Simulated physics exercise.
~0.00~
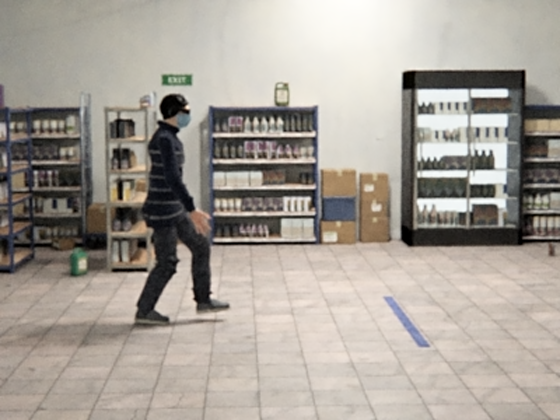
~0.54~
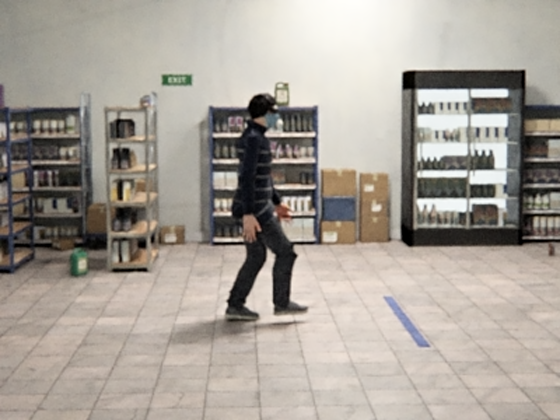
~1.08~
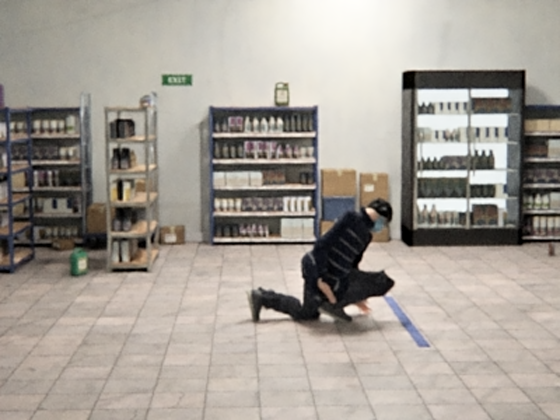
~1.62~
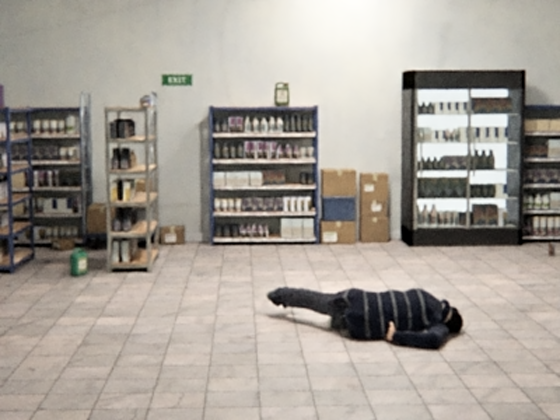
The video shows a masked person in dark clothing walking right across a tiled storeroom lined with shelves, then dropping to the knees beside a blue floor strip and ending face down, head beyond the strip and hips short of it.
